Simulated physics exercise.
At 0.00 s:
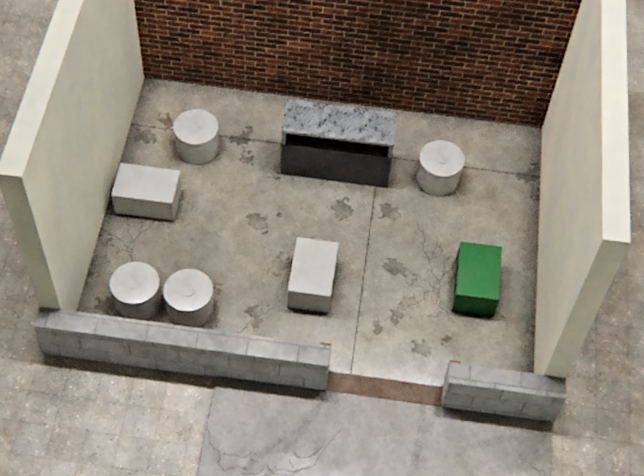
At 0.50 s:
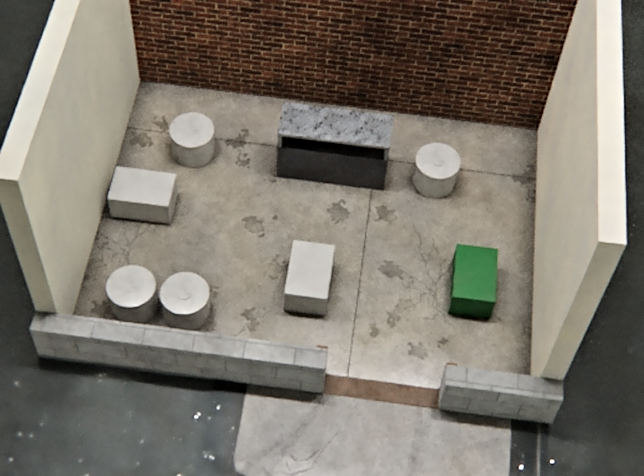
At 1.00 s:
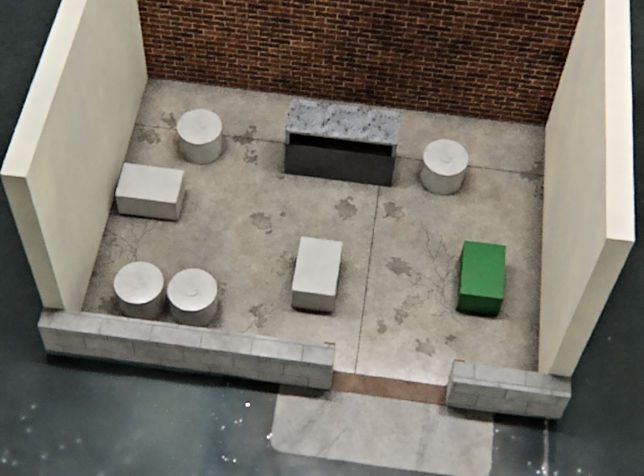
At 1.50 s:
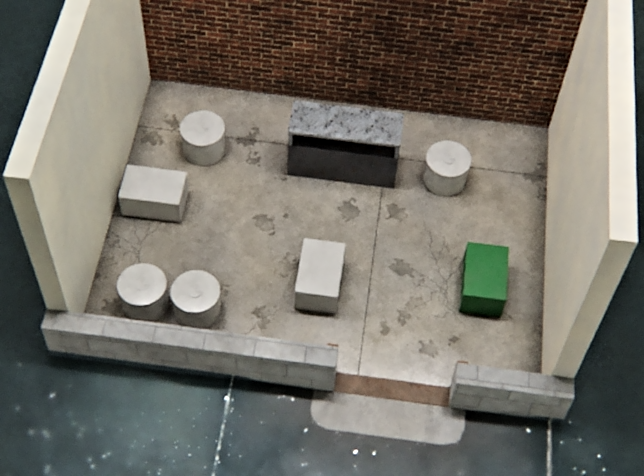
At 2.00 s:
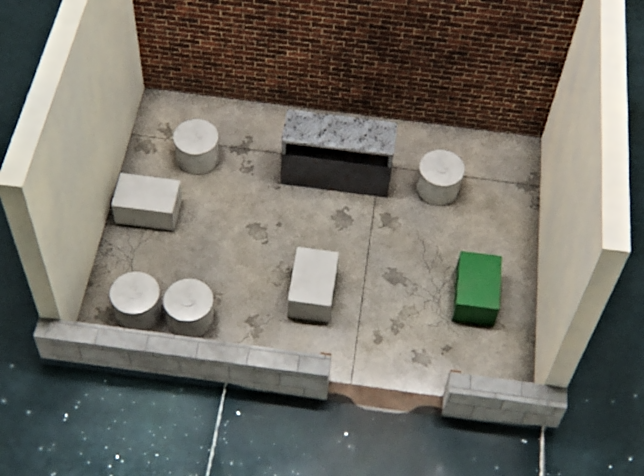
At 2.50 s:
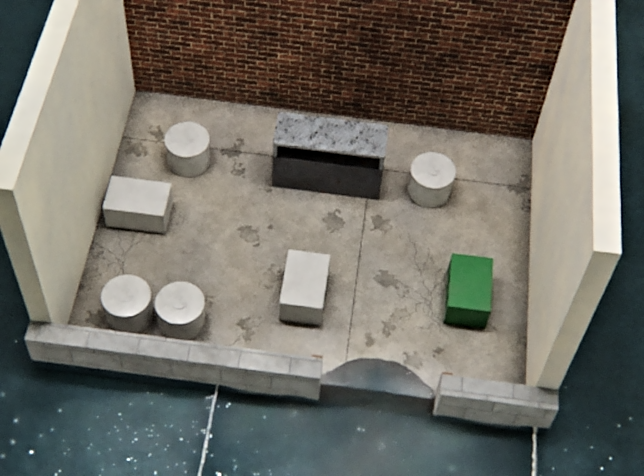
At first a small, dry room with brick and pale walls holds a green crate, grey blocks and drums, with pale paving outside. Dark, speckled water then surrounds it and covers the front path bit by bit, and finally edges through the front gap, while everything inside stays put.
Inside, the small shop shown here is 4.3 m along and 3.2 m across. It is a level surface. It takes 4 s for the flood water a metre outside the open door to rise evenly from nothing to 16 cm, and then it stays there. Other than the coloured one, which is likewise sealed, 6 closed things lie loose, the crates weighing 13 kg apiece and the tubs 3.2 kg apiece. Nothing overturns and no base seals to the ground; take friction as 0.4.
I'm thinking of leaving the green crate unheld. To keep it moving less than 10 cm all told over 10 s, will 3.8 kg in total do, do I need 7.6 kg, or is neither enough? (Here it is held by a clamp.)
Neither is enough.
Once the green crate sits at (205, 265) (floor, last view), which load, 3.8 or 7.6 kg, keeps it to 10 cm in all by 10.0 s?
Result: Heavy passes, light fails.
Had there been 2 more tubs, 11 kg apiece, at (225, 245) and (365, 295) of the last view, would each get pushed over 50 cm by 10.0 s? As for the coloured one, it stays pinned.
Respectively, not exceeded and exceeded.
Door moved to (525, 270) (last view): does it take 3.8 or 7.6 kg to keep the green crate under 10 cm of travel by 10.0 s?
With that change, both options fail.
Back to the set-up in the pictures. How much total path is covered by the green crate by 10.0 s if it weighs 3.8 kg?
Adding it all up, something like 200 cm.
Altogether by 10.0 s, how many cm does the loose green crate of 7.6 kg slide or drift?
Roughly 150 centimetres.
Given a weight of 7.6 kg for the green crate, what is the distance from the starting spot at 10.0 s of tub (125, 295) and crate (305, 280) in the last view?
Shifts: 10 cm / 10 cm.
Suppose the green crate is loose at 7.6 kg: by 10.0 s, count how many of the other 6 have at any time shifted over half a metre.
Tally: 1.
After 3.5 s the green crate would be 0 cm from its start with 3.8 kg and 0 cm from its start with 7.6 kg; 0 cm of water round it then.
After 4.5 s the green crate would be 18 cm from its start with 3.8 kg and 14 cm from its start with 7.6 kg; 3 cm of water round it then.
After 7.0 s the green crate would be 132 cm from its start with 3.8 kg and 91 cm from its start with 7.6 kg; 5 cm of water round it then.
After 10.0 s the green crate would be 146 cm from its start with 3.8 kg and 124 cm from its start with 7.6 kg; 9 cm of water round it then.
